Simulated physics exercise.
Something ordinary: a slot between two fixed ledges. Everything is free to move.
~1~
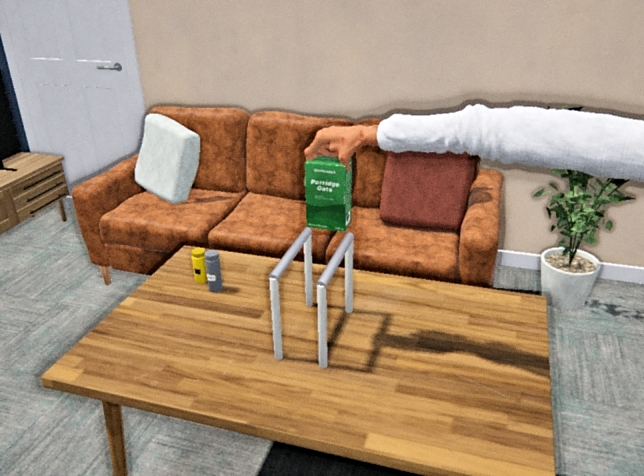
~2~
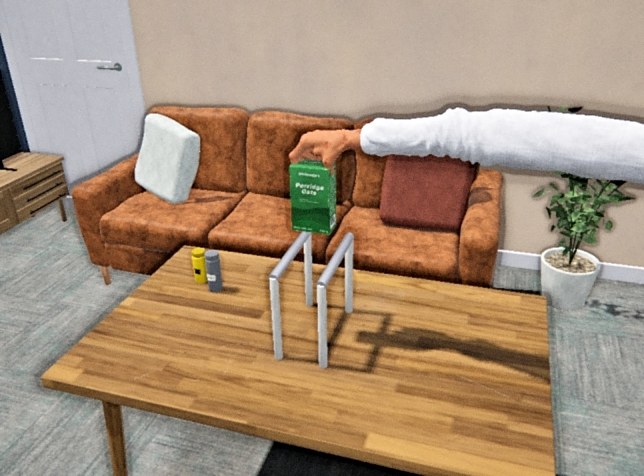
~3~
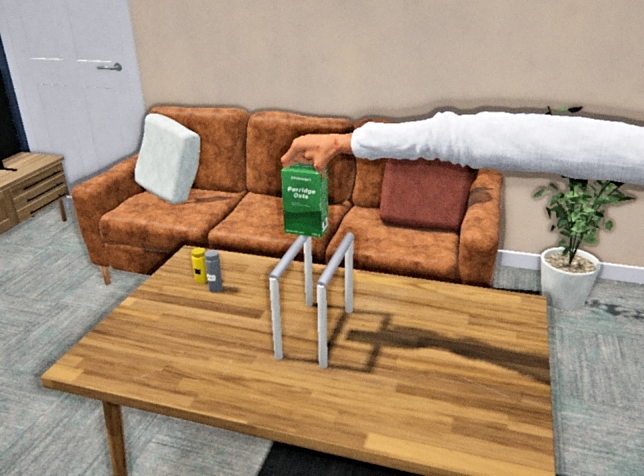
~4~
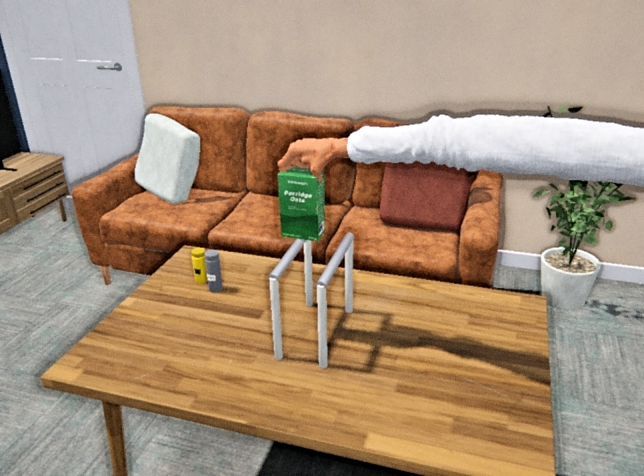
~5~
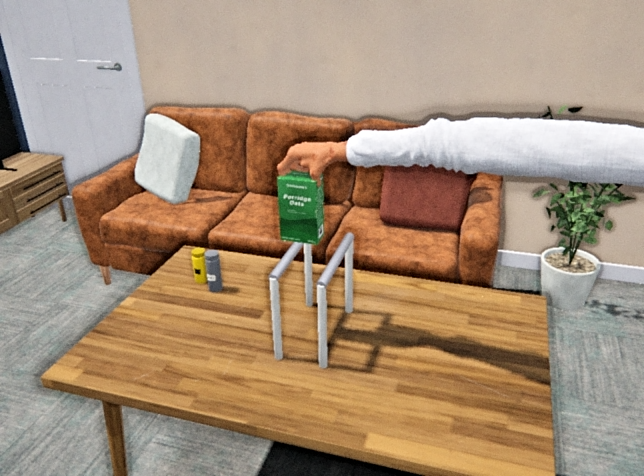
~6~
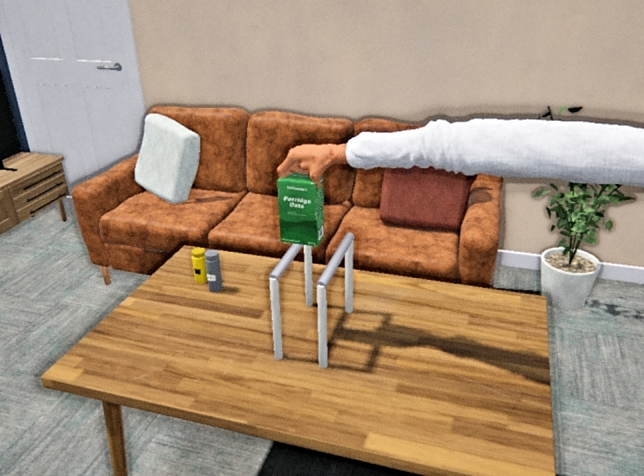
A hand at the end of a white-sleeved arm grips a green packet above a wooden table in a living room, seen from slightly above by a still camera. Two pale metal rails stand on the table, with yellow and grey shakers to their left, an orange sofa behind and a potted plant at right. The arm moves the packet left and slightly down, then holds it still over the gap.
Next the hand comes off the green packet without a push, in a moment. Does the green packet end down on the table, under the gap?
The gap holds it.
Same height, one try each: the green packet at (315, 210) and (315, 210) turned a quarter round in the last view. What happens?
Try one: It gets jammed. Try two: It slips past.
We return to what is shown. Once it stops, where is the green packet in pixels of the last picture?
The object ends up somewhere near (322, 240).
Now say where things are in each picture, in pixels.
On its way; green packet (329, 193); grey shaker (214, 271), in the first frame.
On its way; green packet (314, 197); grey shaker (214, 271), in the second frame.
On its way; green packet (305, 200); grey shaker (214, 271), in the third frame.
On its way; green packet (302, 204); grey shaker (214, 271), in the fourth frame.
Held still over the gap; green packet (301, 208); grey shaker (214, 271), in the fifth frame.
Held still over the gap; green packet (301, 209); grey shaker (214, 271), in the sixth frame.
Then, 0.20 s later than the last frame, green packet tilted by 3° near (304, 221).
Then, 0.30 s later than the last frame, green packet tilted by 30° near (317, 231).
Then, 0.40 s later than the last frame, green packet tilted by 67° near (322, 239).
When it is over, lying over on the stand or table, green packet; the other 2 as before. End places, in pixels of the last picture, green packet near (322, 240). The packet lodges.
